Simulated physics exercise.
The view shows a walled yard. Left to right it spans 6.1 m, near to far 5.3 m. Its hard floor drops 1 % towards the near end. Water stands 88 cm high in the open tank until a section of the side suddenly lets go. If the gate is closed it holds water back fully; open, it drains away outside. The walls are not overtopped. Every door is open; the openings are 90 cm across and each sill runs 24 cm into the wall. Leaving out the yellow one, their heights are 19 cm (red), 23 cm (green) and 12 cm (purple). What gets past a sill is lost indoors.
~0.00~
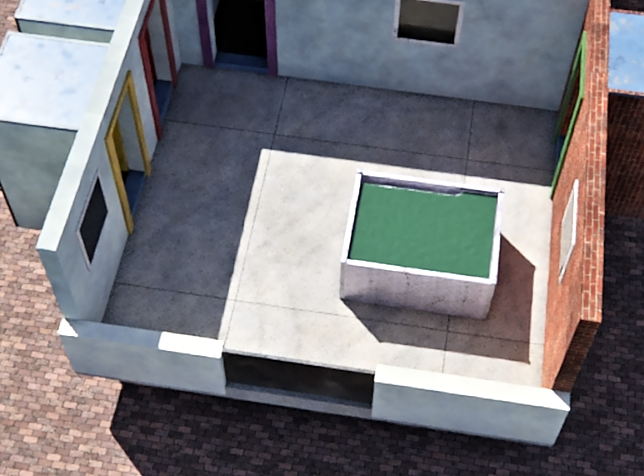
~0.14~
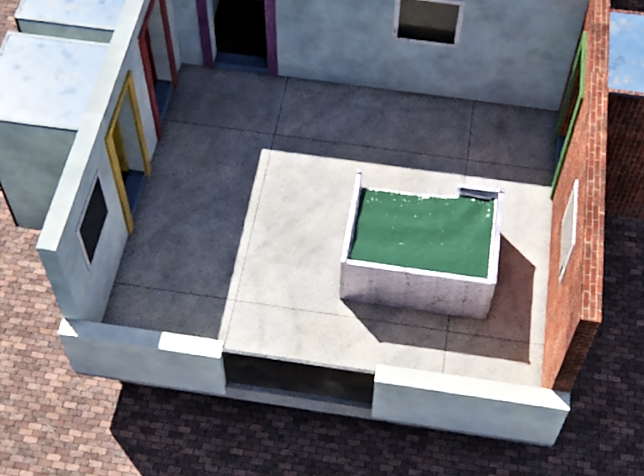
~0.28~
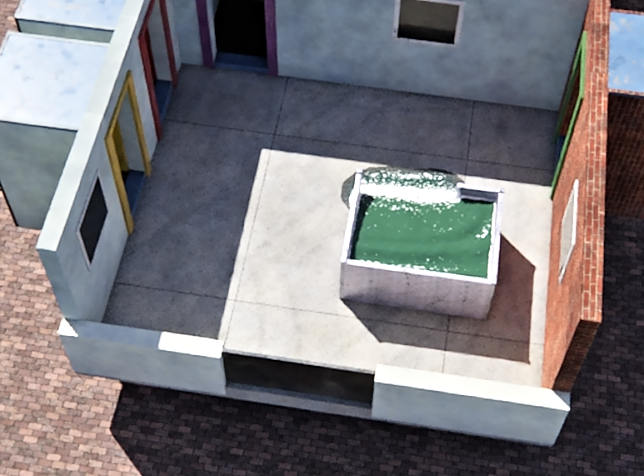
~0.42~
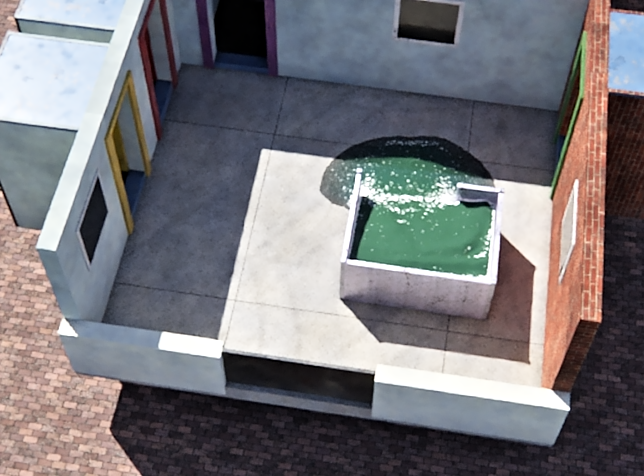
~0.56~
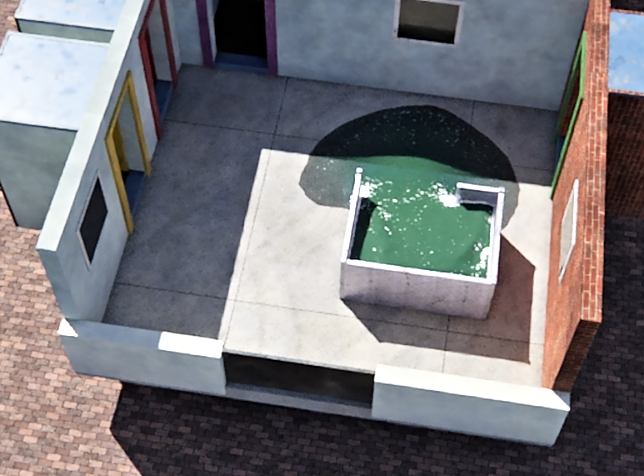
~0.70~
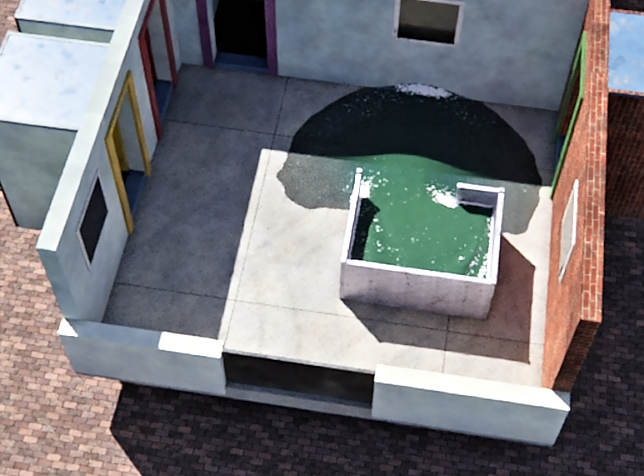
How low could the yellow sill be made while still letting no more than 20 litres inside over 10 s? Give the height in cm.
Some 5 cm above the ground.
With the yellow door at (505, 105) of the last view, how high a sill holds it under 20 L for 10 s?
About 23 cm.
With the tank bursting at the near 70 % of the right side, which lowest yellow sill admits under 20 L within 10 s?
Some 9.0 cm.
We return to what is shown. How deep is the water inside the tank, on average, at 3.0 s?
Some 20 cm.
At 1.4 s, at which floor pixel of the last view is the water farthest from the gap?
Near (247, 74).
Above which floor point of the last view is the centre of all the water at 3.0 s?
Around (377, 164).
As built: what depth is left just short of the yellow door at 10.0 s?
Some 6.5 cm.
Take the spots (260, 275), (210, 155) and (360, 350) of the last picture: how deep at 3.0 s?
Roughly 0, 3 and 0 cm, in turn.
After 1.4 s water covers 30 % of the floor, deepest (46 cm) near (413, 95); it has not reached the yellow door.
After 3.0 s water covers 50 % of the floor, deepest (30 cm) near (187, 84); 5 cm at the yellow door, 0 litres in over its 14 cm sill.
After 10.0 s water covers 95 % of the floor, deepest (15 cm) near (94, 350); 6 cm at the yellow door, 0 litres in over its 14 cm sill.
At the yellow door as built, the water arrived by 2.7 s and peaked near 9 cm at 4.2 s.
Run again over the same 10 s with other heights there, 28 litres in over 4.5 cm, 13 litres over 6 cm. The limit of 20 litres is kept from about 5 cm up.
